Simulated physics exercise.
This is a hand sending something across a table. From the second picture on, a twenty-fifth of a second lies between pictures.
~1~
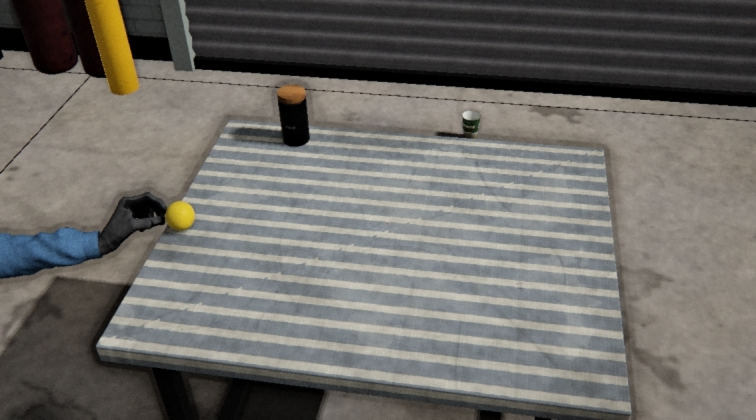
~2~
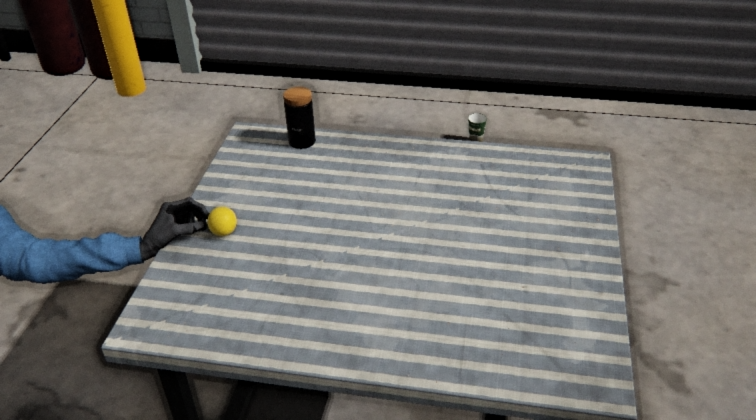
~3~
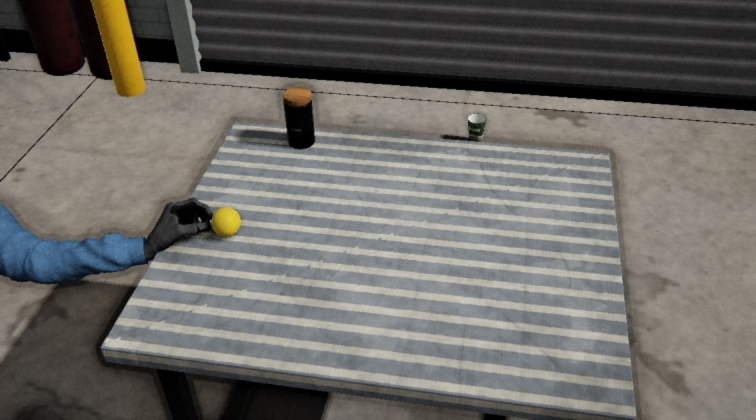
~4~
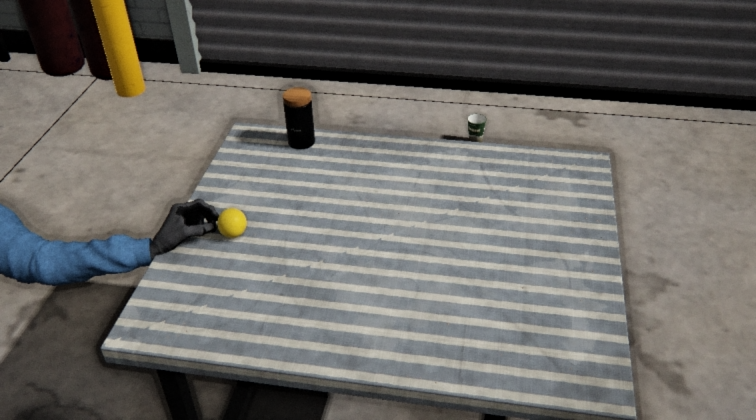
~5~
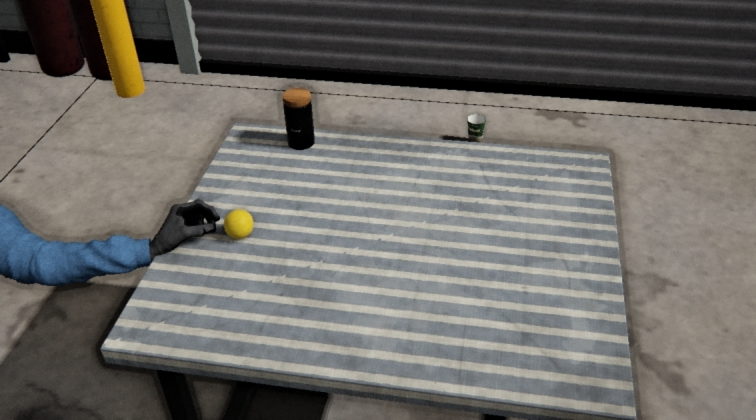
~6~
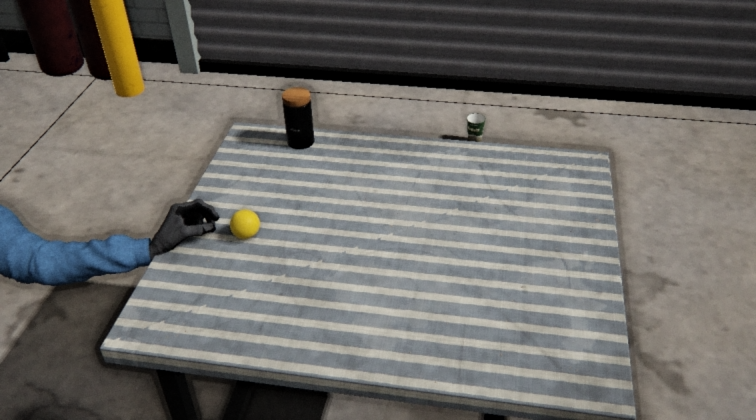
To begin with, a gloved hand in a blue sleeve holds a yellow lemon at the left edge of a striped table, with a dark jar and small cup at the back. The hand moves a little to the right, then the lemon leaves its fingers and shifts slightly rightward.
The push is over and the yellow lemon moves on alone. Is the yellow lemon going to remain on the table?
The yellow lemon remains on top.
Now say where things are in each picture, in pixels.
In the first frame, under the hand; yellow lemon (180, 216).
In the second frame, under the hand; yellow lemon (222, 221).
In the third frame, under the hand; yellow lemon (226, 222).
In the fourth frame, yellow lemon (232, 223).
In the fifth frame, yellow lemon (239, 224) shifted a little.
In the sixth frame, yellow lemon (245, 224) shifted a little.
Then, 0.10 s on from there, yellow lemon shifted about its own width near (260, 226).
Then, 0.30 s on from there, yellow lemon shifted well along near (286, 228).
Then, 0.40 s on from there, yellow lemon shifted well along near (296, 229).
Then, 0.70 s on from there, yellow lemon shifted well along near (316, 232).
In the end, moved from the start, yellow lemon. At the end, from the last picture's camera, yellow lemon near (320, 232).
